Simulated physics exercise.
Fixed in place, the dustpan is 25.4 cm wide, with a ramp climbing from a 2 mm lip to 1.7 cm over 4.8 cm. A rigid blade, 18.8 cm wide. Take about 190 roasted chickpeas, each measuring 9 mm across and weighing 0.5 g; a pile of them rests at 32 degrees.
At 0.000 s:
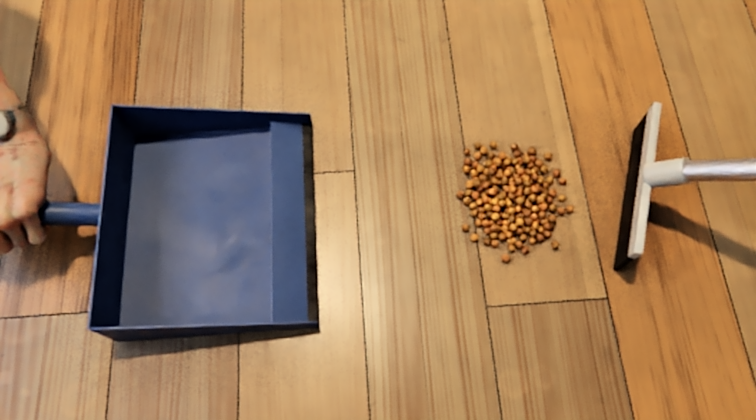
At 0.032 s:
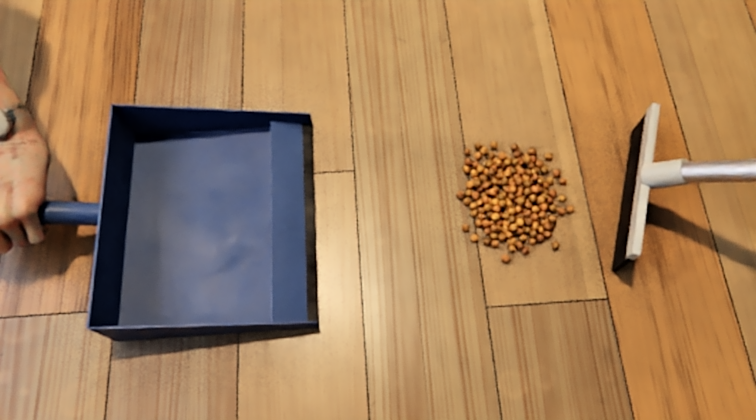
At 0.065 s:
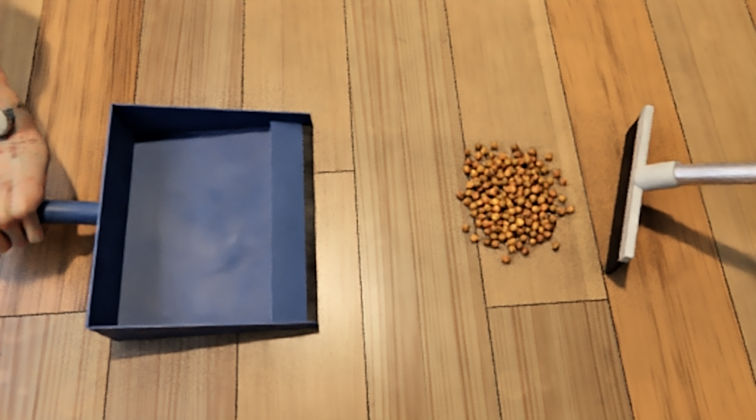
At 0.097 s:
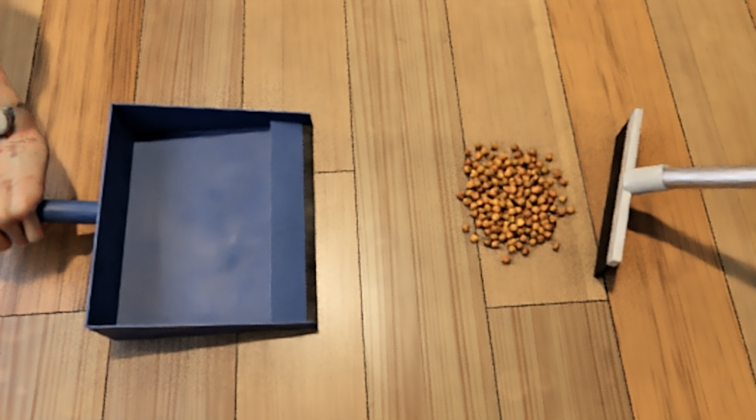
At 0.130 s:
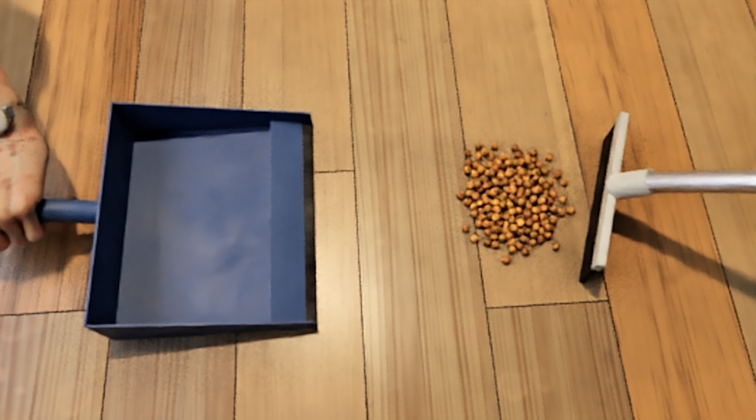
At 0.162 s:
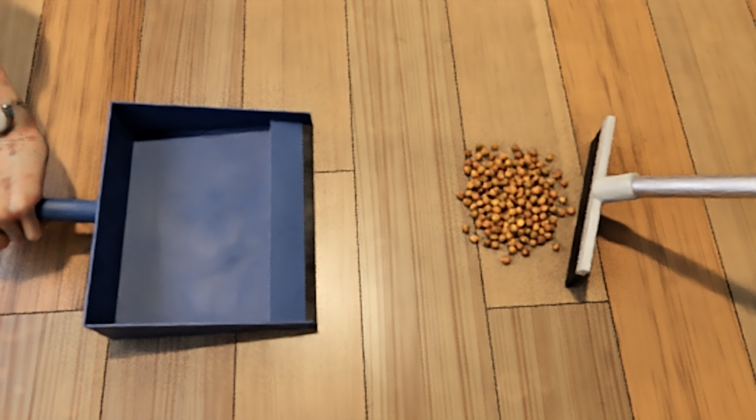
A squeegee-like blade on a pale handle slides left across the wooden floor, drawing close to the right side of a still pile of roasted chickpeas, while a hand at left holds a blue dustpan nearly motionless.
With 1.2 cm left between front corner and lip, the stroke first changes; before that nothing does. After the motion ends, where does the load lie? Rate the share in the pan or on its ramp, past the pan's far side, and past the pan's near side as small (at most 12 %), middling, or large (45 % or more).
In the pan or on its ramp: Small; past the pan's far side: Small; past the pan's near side: Small.
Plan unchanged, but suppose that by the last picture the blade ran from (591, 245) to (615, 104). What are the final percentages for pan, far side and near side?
Final per cent - pan 20, far 25, near 0.
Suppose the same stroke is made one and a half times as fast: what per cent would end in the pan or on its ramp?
Then near 10 in a hundred.
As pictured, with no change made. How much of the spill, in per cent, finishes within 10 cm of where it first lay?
Close to 25 per cent of it.
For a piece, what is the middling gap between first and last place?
20 cm, roughly.
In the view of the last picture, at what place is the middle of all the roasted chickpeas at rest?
Roughly (349, 197).
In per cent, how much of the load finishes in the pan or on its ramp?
Near 0 in every hundred.
After 0.41 s, middle of the blade 18 cm from the lip; 0 % over the lip, far side 0 %, near side 0 %.
After 0.58 s, middle of the blade 9 cm from the lip; 0 % over the lip, far side 0 %, near side 0 %.
Then, at 0.87 s, middle of the blade 4 cm from the lip; 0 % over the lip, far side 0 %, near side 0 %.
At rest (1.2 s), pan 0 %, far side 0 %, near side 0 %, in front of the lip or behind the blade 100 %.
